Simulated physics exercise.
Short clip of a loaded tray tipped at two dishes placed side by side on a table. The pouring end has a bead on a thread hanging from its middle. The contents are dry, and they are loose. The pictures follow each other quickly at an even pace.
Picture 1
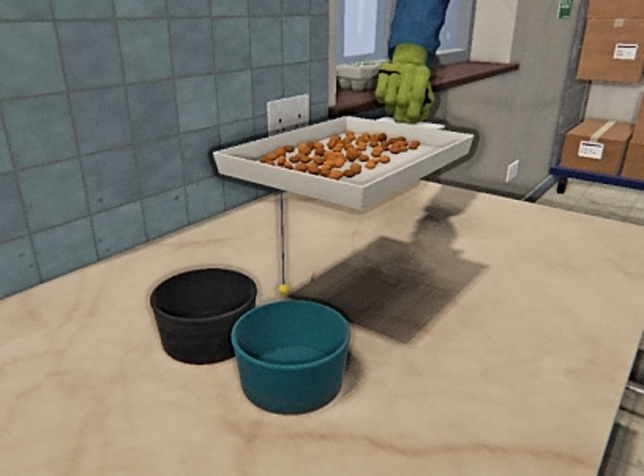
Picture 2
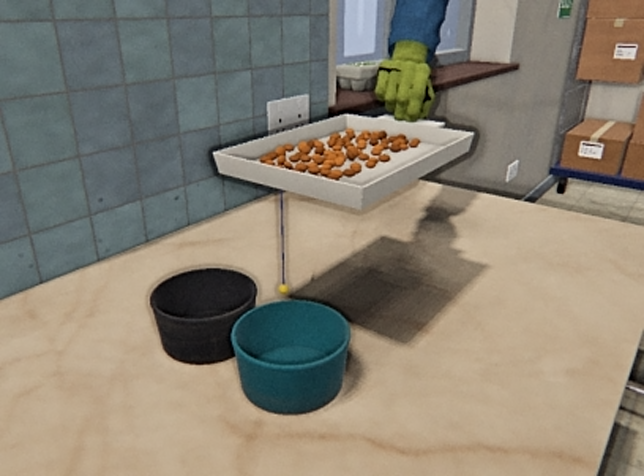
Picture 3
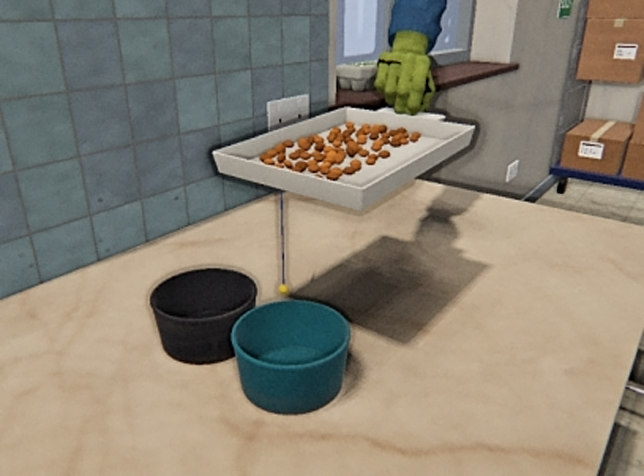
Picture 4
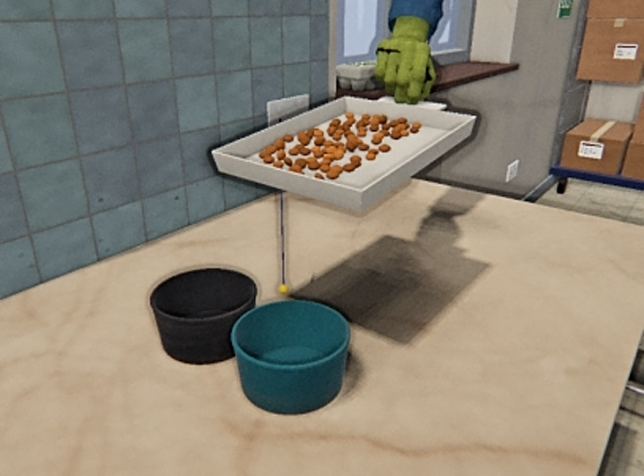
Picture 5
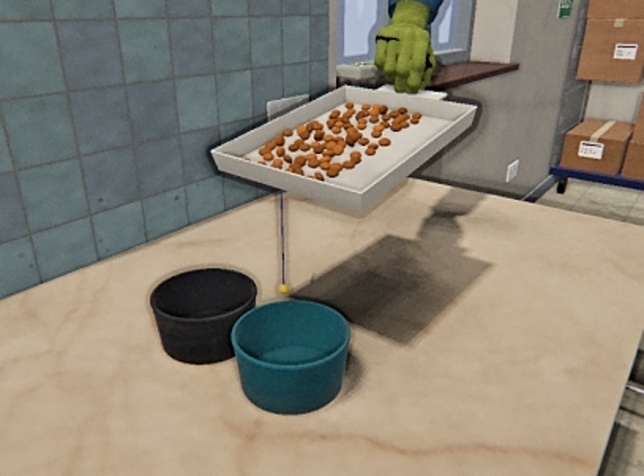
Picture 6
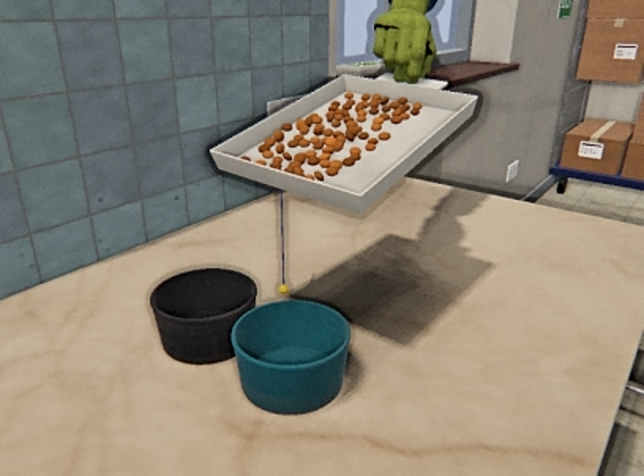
At first, a green-gloved hand holds a pale tray of small orange-brown pieces almost level above a black dish and a teal dish on a table. Then the hand gradually raises the far end, slightly tilting the tray toward its near right corner, while the loose pieces shift slightly and the dishes stay still.
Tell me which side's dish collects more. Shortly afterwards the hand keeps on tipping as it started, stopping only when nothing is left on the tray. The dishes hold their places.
I expect the right-side dish to gain more.
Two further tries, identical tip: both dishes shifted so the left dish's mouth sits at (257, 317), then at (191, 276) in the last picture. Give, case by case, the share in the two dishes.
About 90 in a hundred, then about 40 in a hundred.
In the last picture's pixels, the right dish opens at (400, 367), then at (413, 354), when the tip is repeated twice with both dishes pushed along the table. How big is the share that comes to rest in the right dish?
10 and 10 in a hundred.
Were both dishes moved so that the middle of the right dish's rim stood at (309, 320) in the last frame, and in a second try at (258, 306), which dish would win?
The rightmost dish, then the rightmost dish.
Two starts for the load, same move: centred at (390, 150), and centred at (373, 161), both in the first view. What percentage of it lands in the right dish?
Close to 70 per cent, followed by close to 70 per cent.
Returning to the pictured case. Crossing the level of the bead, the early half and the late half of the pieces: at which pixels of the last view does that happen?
Half one: (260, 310), half two: (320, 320).
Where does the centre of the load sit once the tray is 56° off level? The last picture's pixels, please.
Near (309, 158).
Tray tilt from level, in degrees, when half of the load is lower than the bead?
Roughly 105 degrees of turn.
Soon, tray tipped steeply; all on the tray.
A while on, tray tipped right over; most on the tray; a small part in the right dish; a stray few in the left dish; a stray few outside both; a small part in the air.
Towards the end, tray tipped past a quarter turn; about two thirds in the right dish; a small part in the left dish; about a quarter outside both.
Finally, tray tipped past a quarter turn; about two thirds in the right dish; a small part in the left dish; about a quarter outside both.
